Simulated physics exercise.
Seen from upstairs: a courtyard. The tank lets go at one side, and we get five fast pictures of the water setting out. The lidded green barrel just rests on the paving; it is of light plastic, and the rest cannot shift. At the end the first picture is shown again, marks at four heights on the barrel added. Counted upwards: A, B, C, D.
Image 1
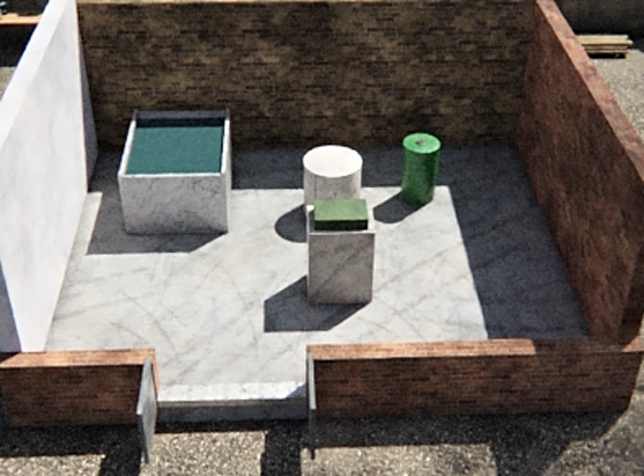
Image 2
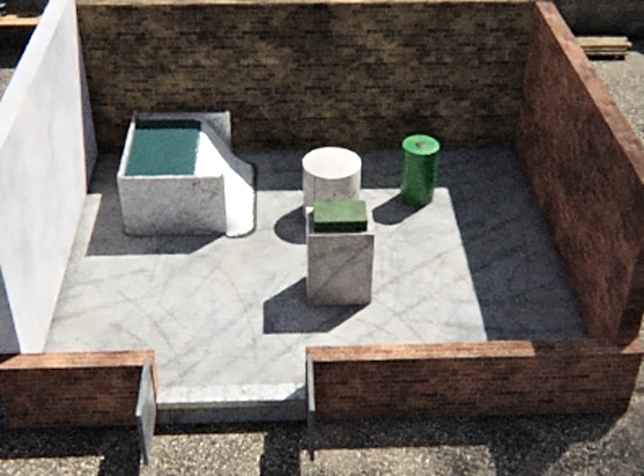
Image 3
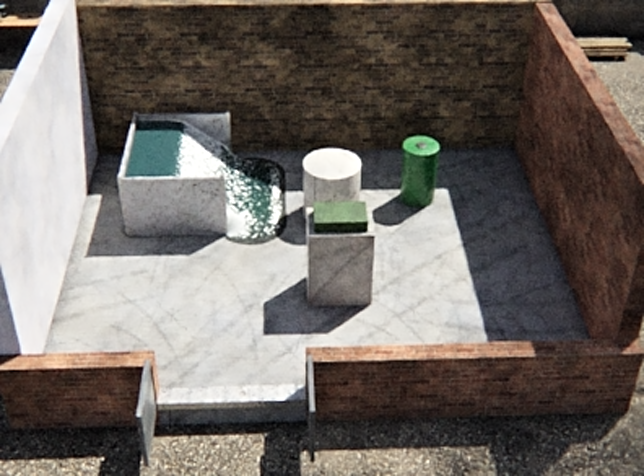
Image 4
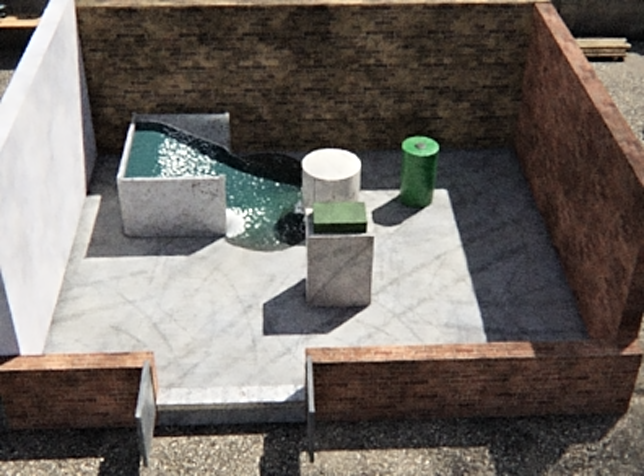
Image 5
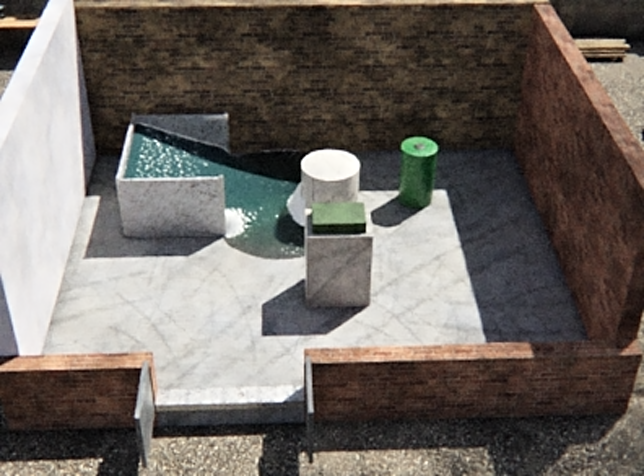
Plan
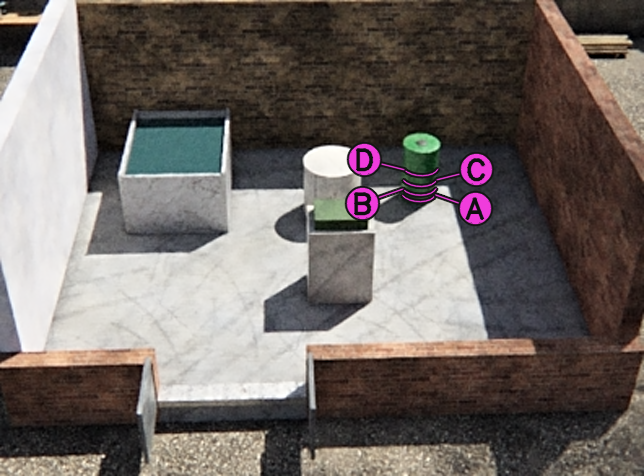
Dark green water pours out of the open right side of a pale tank at the left of a walled brick yard, seen from upstairs. A white cylinder and a pale block with a green top stand mid-yard, a green barrel behind them to the right, and an open gate at the front. The water spreads rightward across the grey ground to the white cylinder, while the view stays nearly still.
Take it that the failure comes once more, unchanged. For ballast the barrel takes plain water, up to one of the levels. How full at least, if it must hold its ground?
It is B.
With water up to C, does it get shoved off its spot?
No, that is safe.
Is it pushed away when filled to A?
Yes, that goes wrong.
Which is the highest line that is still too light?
A.
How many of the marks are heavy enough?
Three.
On the marked copy, A at (420, 201); B at (420, 195); C at (421, 186); D at (422, 175); from the bottom up A, B, C, D.
With A, it is pushed about its own width away.
With B, it does not move.
With C, it does not move.
With D, it does not move.
